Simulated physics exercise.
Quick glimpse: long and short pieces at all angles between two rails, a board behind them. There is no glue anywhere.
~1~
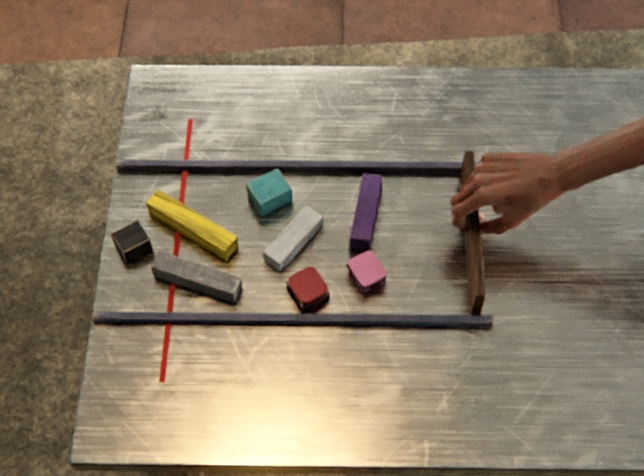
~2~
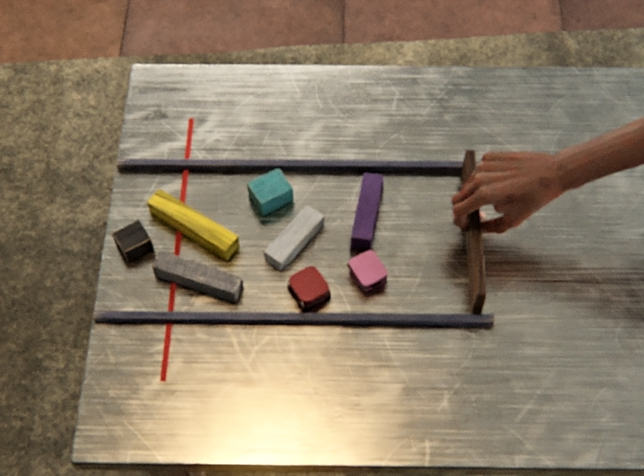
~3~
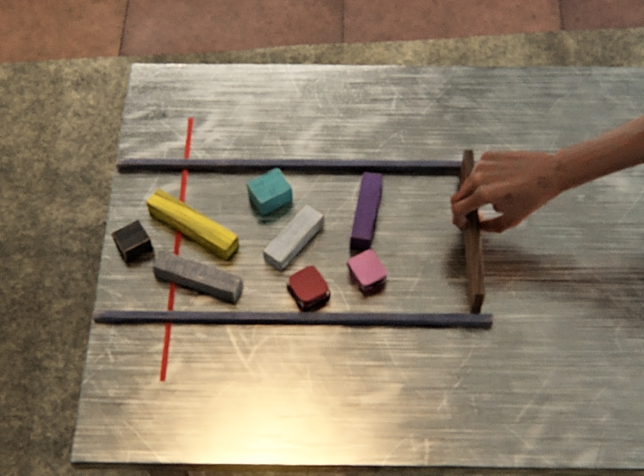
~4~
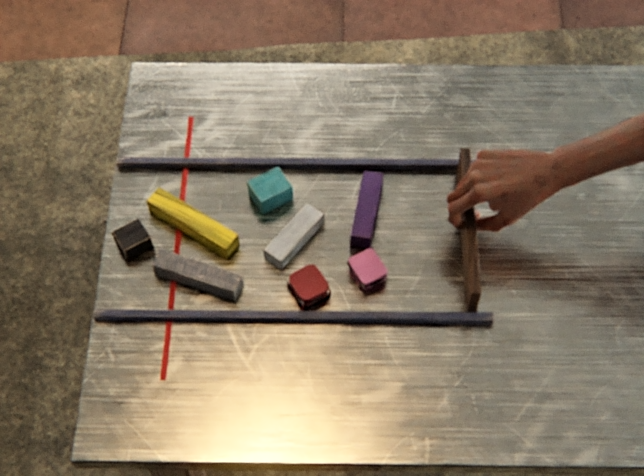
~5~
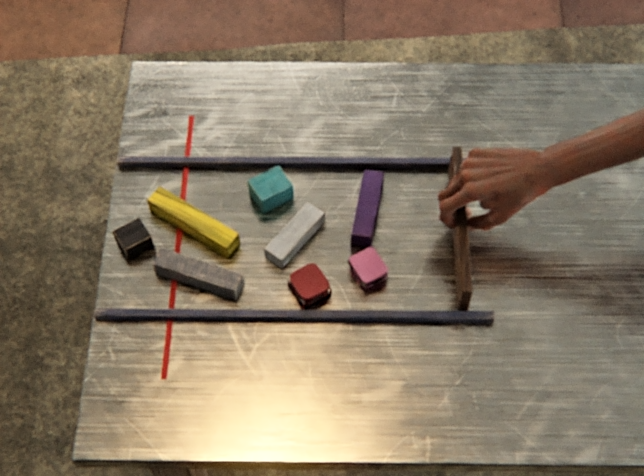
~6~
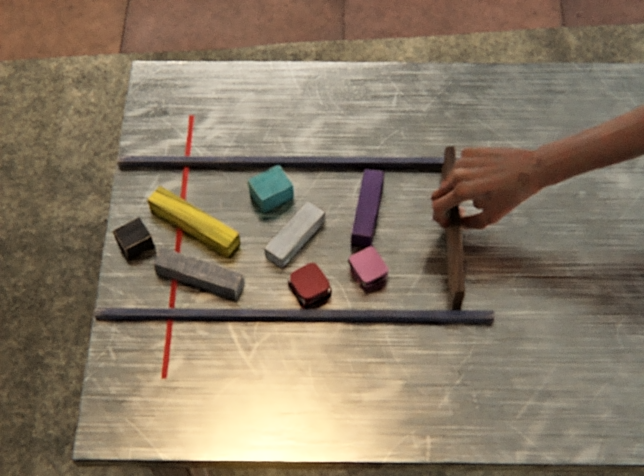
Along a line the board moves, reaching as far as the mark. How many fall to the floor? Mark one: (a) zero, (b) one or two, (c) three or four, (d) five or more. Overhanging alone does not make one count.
(b) one or two.
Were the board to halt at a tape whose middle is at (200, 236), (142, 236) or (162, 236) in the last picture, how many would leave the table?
So, one try after another, the floor gets 0, then 4, then 3.
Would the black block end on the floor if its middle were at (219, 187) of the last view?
It stays put.
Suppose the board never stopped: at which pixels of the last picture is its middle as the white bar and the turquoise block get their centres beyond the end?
(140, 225) and (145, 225), more or less.
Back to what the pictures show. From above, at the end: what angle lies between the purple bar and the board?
Out of line by around 0°.
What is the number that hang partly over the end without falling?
So the number is 2.
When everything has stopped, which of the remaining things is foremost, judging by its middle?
It's the grey bar that is foremost.
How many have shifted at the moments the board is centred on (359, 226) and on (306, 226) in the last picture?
First 2, after that 5.
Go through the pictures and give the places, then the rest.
The first picture shows black block (132, 242); yellow stick (192, 225); grey bar (197, 277); board (472, 231); tape (177, 240).
The second picture shows yellow stick (193, 224); white bar (294, 238).
The third picture shows grey bar (197, 276); purple bar (367, 211).
The fourth picture shows black block (133, 239); turquoise block (270, 190).
The fifth picture shows yellow stick (194, 222); pink case (368, 269).
The sixth picture shows black block (134, 238); yellow stick (194, 221); grey bar (199, 273); board (453, 227); tape (179, 236).
Soon after, none off yet; black block at rest near (134, 238); yellow stick at rest near (194, 221); grey bar at rest near (199, 273).
Then, none off yet; black block moved a little near (121, 234); yellow stick moved a little near (143, 218); grey bar moved about its own width near (139, 270).
At rest, the number that fall off is one or two; fallen, black block.
